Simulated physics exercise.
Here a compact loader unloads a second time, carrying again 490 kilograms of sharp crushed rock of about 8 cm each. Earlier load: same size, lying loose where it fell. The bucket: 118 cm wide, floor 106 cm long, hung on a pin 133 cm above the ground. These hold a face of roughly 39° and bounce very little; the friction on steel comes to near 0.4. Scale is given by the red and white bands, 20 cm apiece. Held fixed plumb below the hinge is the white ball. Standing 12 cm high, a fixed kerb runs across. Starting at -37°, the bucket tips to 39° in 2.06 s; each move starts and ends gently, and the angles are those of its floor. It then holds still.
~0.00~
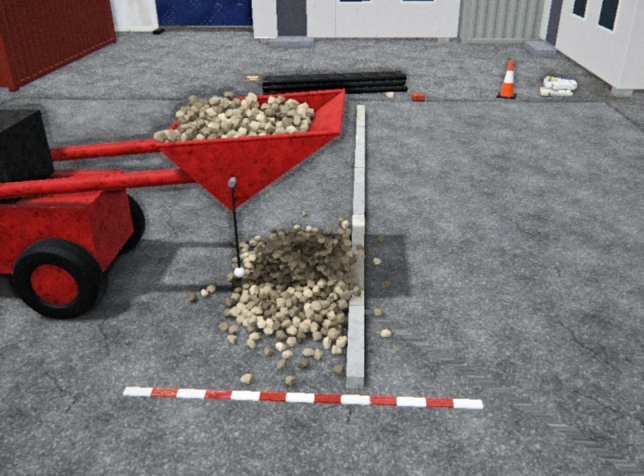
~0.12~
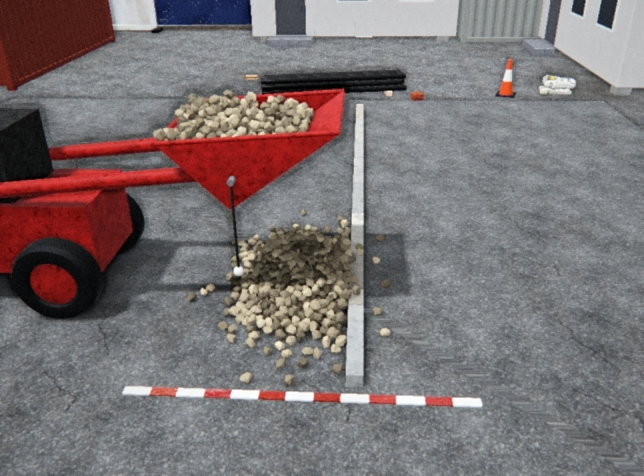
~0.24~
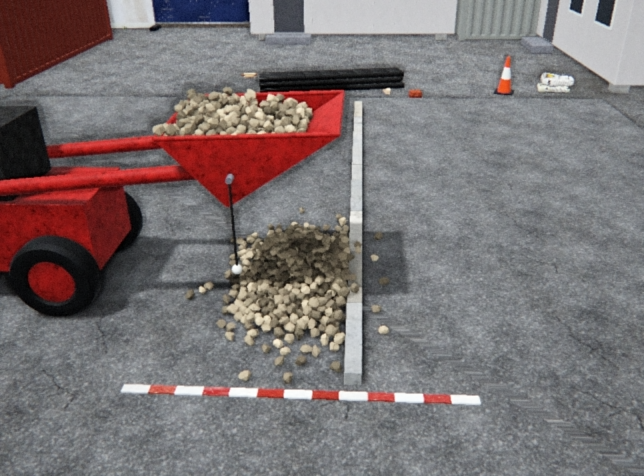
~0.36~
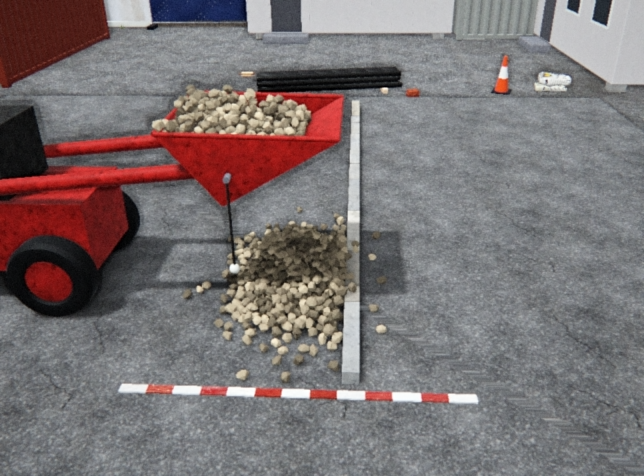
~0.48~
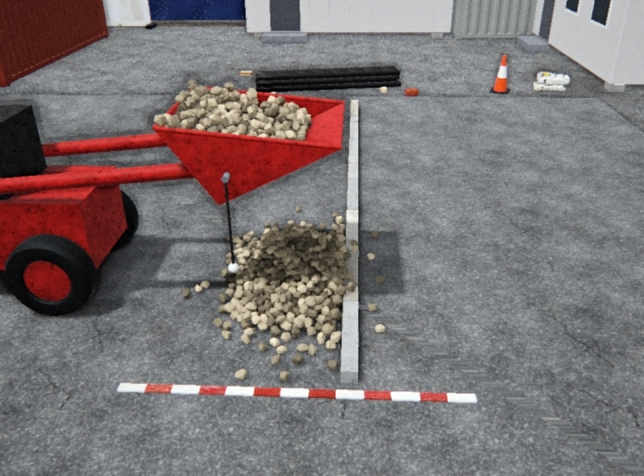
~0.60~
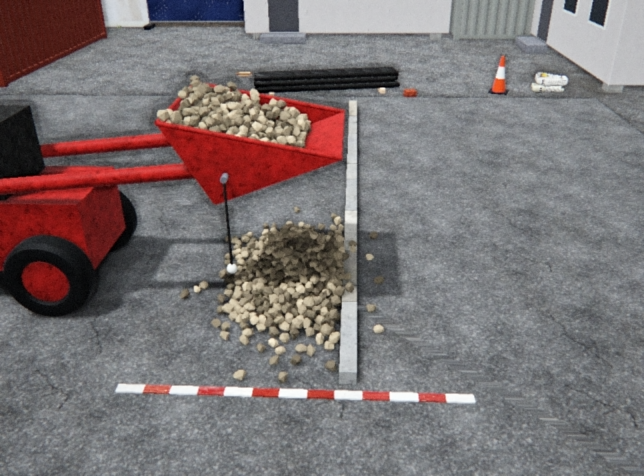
A red bucket full of pale stones slowly tilts toward the right above a loose stone pile.
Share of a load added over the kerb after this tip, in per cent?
Some 67 %.
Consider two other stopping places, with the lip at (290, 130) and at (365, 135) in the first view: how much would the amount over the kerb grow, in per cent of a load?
First place: Roughly 20 %; second place: Roughly 90 %.
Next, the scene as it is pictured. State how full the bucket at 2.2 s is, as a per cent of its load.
That works out to about 40 %.
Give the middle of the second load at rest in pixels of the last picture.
The middle lies near (373, 272) in the last picture.
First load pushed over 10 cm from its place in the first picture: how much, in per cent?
0 per cent.
After 1.5 s the floor is at 27°; in per cent of one load, 100 in the bucket, 99 on this side of the kerb, 1 over the kerb; the foremost stones are at (366, 271).
After 2.2 s the floor is at 39°; in per cent of one load, 41 in the bucket, 144 on this side of the kerb, 15 over the kerb; the foremost stones are at (400, 266).
After 2.5 s the floor is at 39°; in per cent of one load, 11 in the bucket, 144 on this side of the kerb, 46 over the kerb; the foremost stones are at (454, 280).
After 5.3 s the floor is at 39°; in per cent of one load, 0 in the bucket, 131 on this side of the kerb, 68 over the kerb; the foremost stones are at (501, 289). Net gain over the kerb, 67.
